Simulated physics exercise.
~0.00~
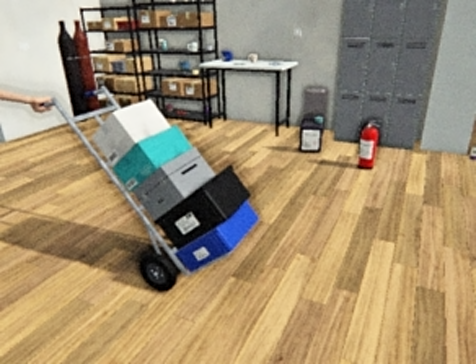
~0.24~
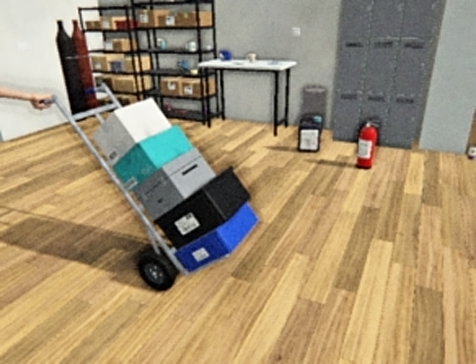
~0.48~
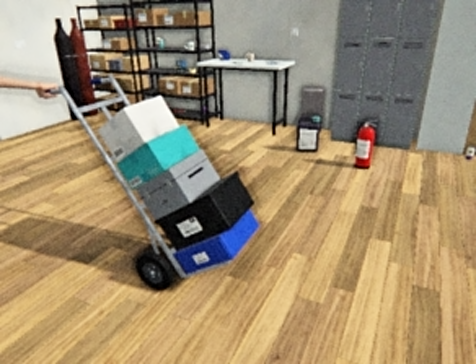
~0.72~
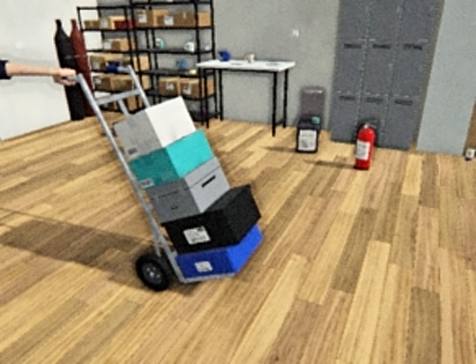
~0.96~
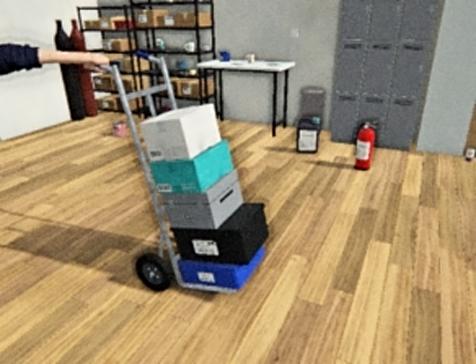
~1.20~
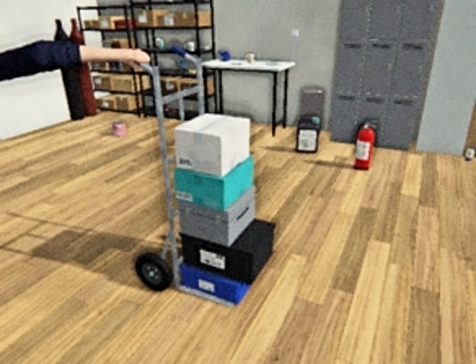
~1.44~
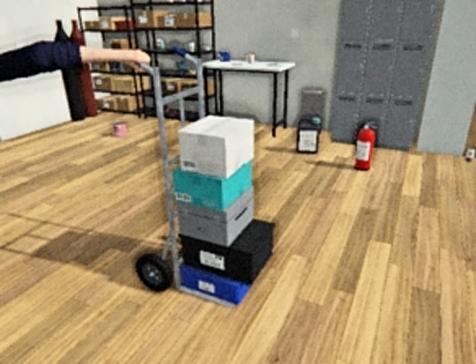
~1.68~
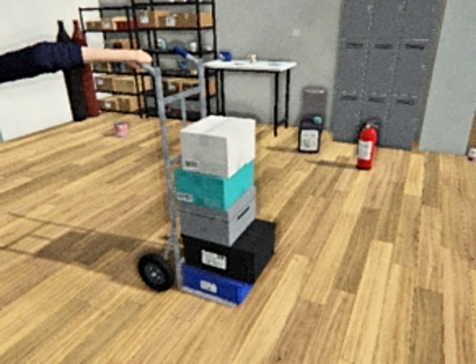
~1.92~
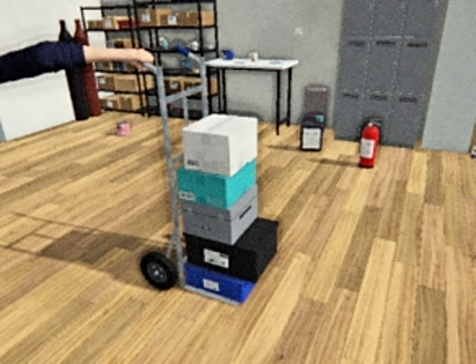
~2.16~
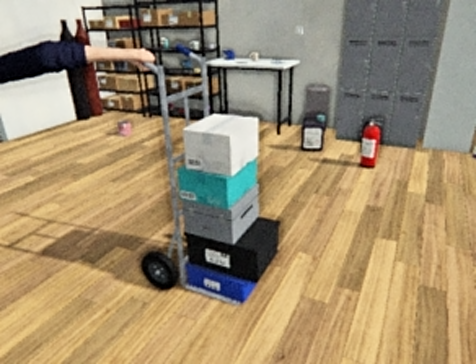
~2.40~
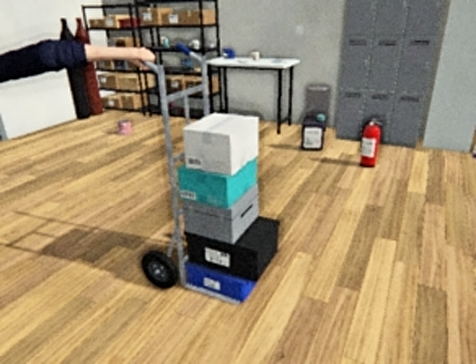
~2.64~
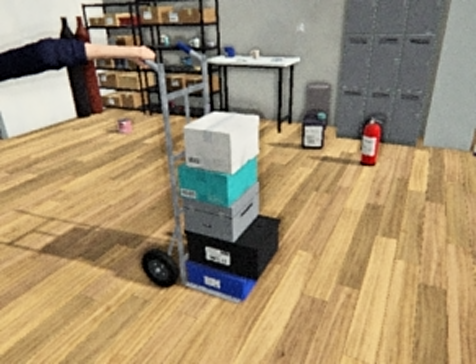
An outstretched arm swung a tilted hand truck, stacked with white, turquoise, grey, black and blue boxes, up to the right until it stood upright on the wooden floor, then kept a hand on it while the whole stack stayed in place.
